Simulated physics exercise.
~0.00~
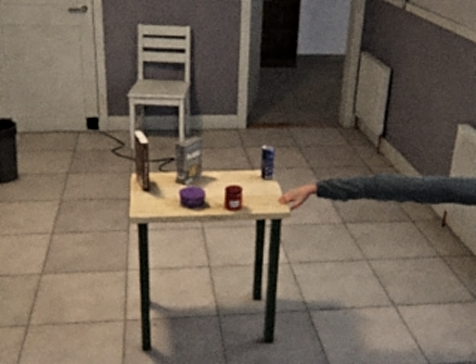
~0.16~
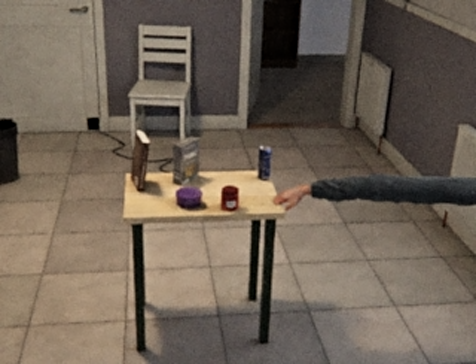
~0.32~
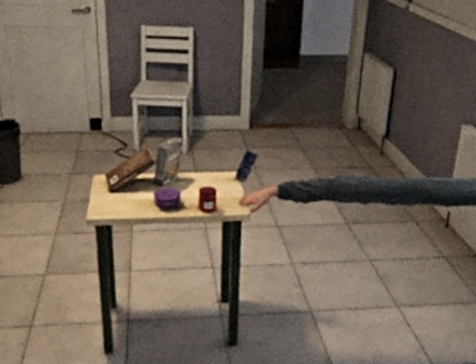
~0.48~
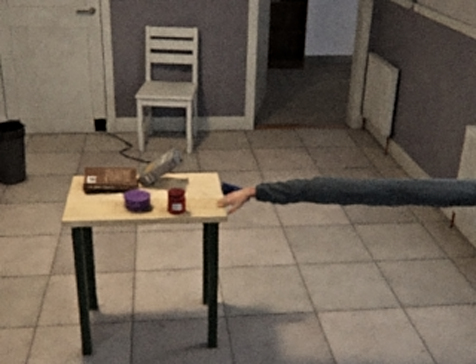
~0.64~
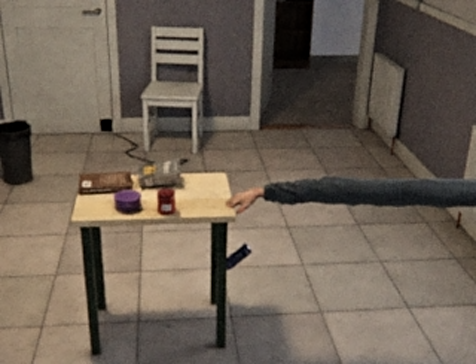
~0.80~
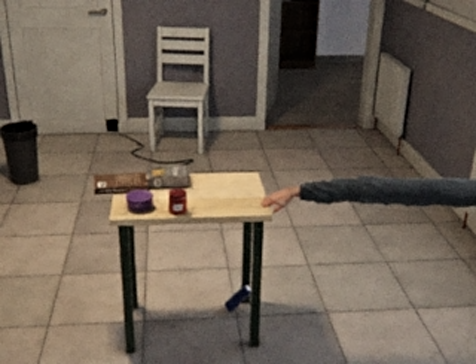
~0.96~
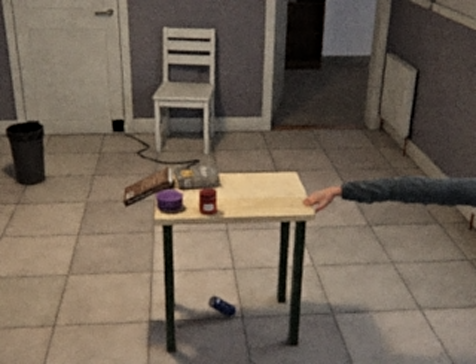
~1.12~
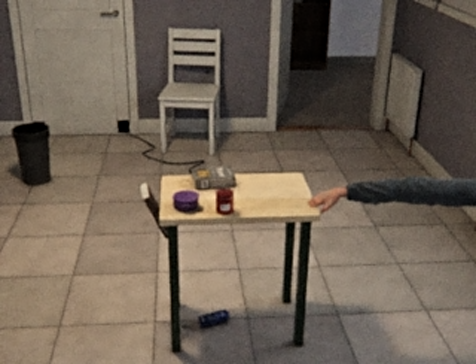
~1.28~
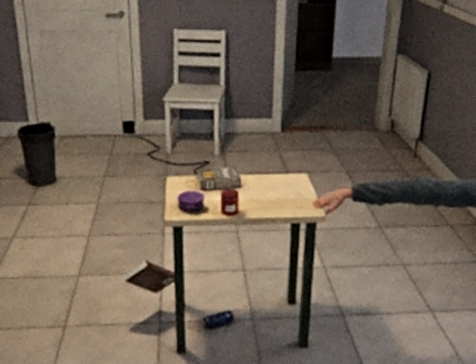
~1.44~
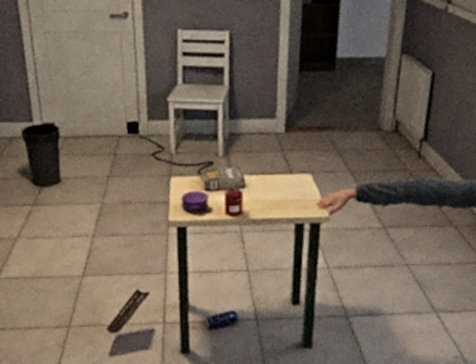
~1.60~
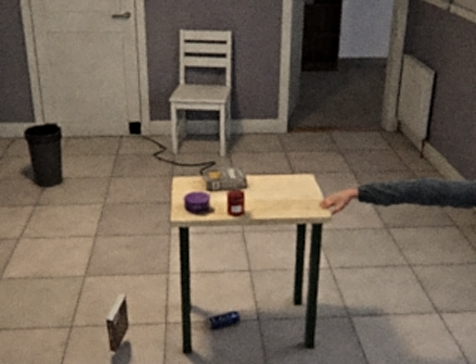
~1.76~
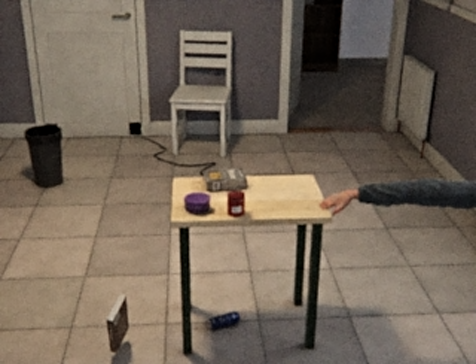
Small table pushed left and pulled back right by a hand, grey packet toppling, blue can then brown book falling off.
